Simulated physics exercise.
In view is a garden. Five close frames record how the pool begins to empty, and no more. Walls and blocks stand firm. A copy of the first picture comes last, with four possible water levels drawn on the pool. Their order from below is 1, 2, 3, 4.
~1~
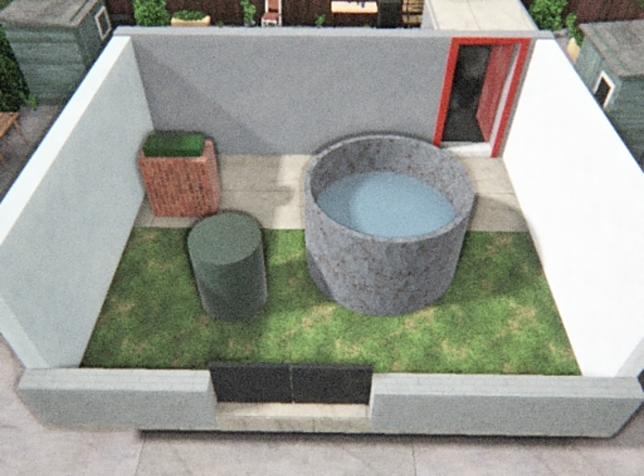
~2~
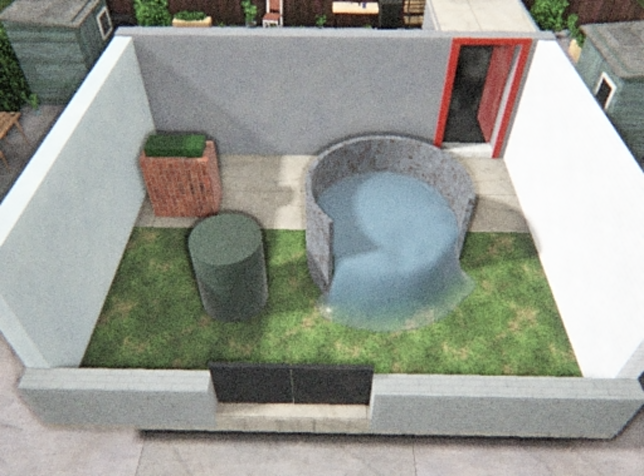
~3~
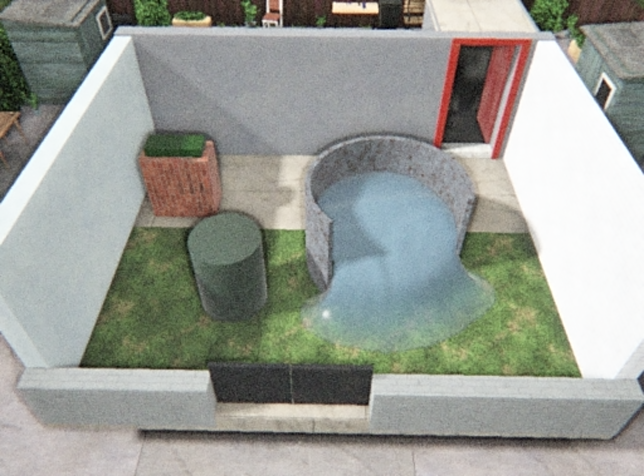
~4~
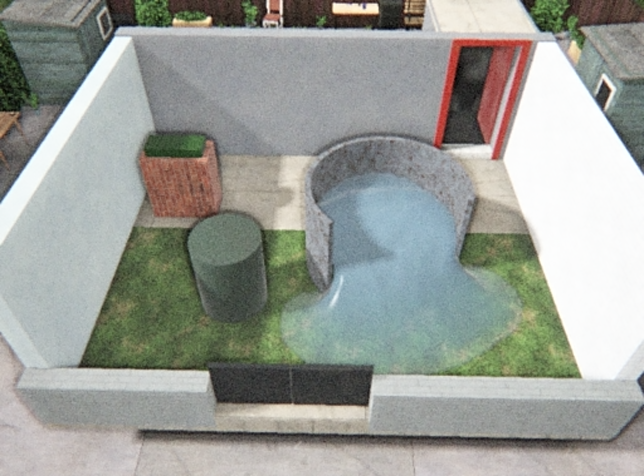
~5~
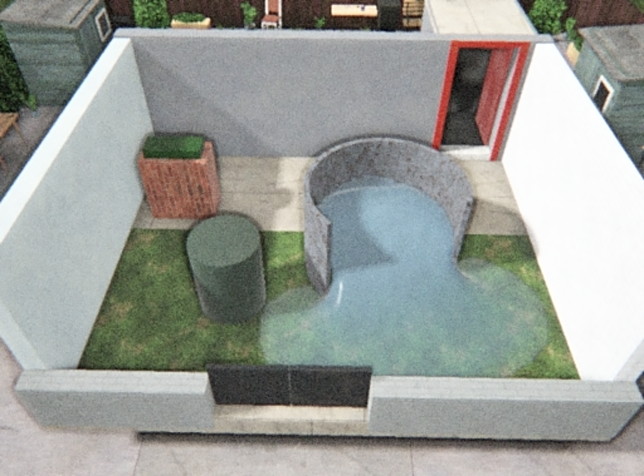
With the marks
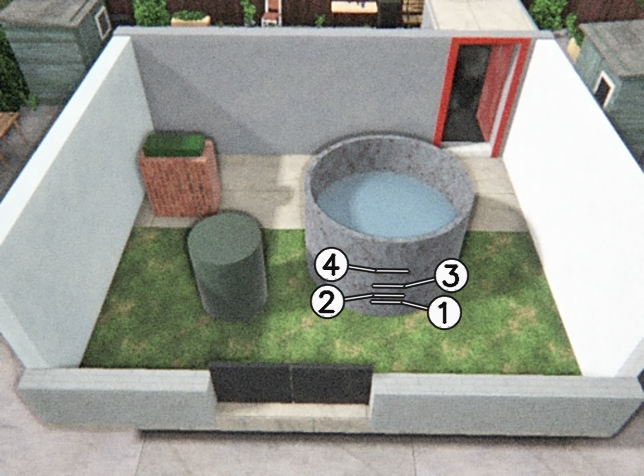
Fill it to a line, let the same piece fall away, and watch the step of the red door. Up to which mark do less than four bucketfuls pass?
I would pick line 3.
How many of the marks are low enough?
Three.
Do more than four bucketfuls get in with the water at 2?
No, not at all.
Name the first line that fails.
4 it is.
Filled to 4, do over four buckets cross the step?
Yes, that goes wrong.
In white, 1 at (386, 302); 2 at (387, 295); 3 at (389, 285); 4 at (391, 270); from the bottom up 1, 2, 3, 4.
With 1, nothing gets over.
With 2, nothing gets over.
With 3, a bucket or two gets in.
With 4, about 10 bucketfuls get in.
